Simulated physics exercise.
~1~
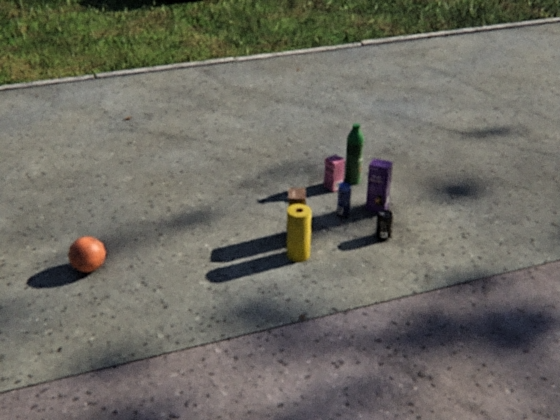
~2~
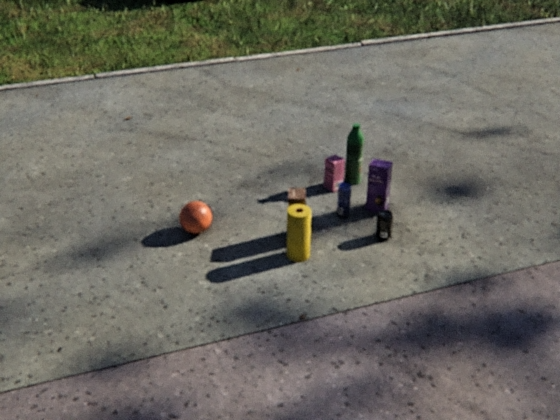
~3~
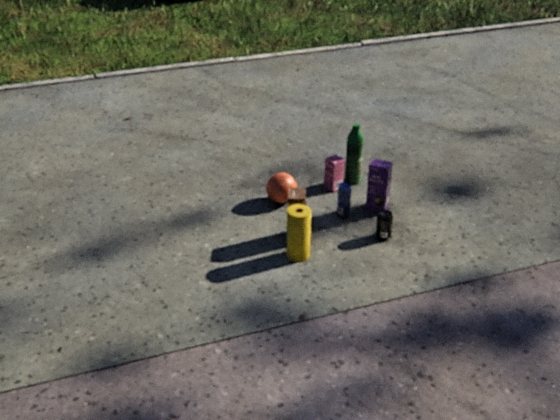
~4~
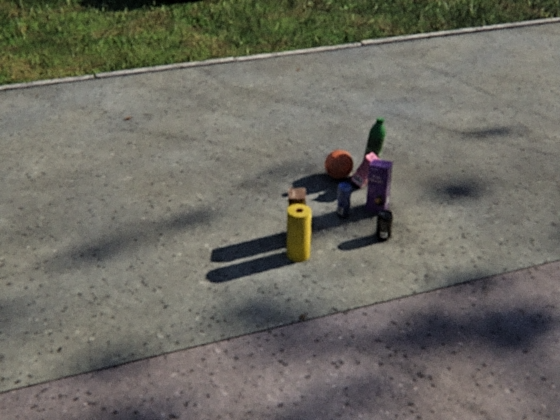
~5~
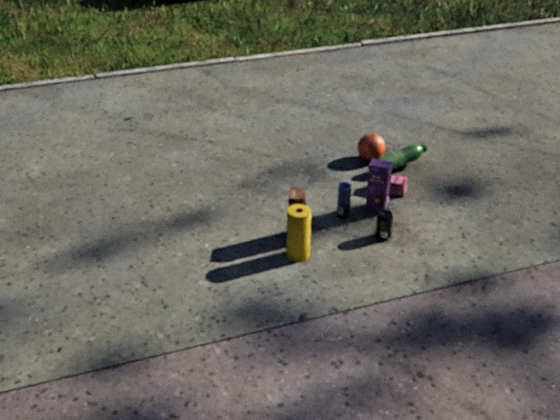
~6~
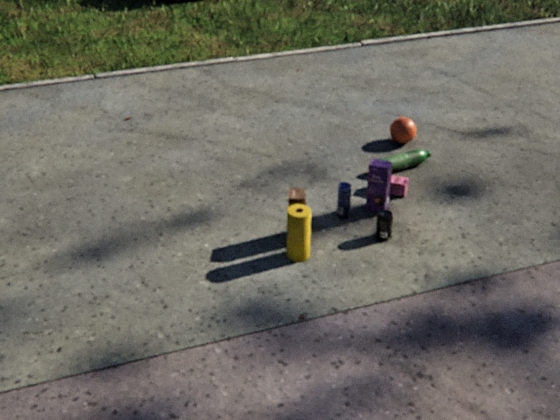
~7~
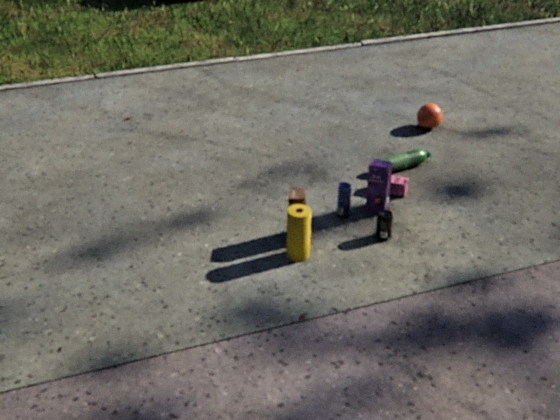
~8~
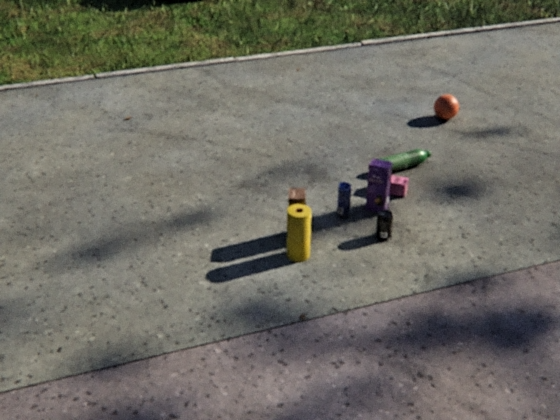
On a grey paved path beside a strip of grass, seen from a raised, still viewpoint, a cluster of household things stands in patchy sunlight. A yellow roll stands in front, a small brown carton behind it, blue and black cans and a purple carton to the right, and a pink carton and green bottle at the back. An orange ball rolls in from the left, passes behind the brown carton and strikes the pink carton and green bottle. Both tip over to the right. The ball rolls on towards the upper right, leaving those two lying down and the other five still upright.
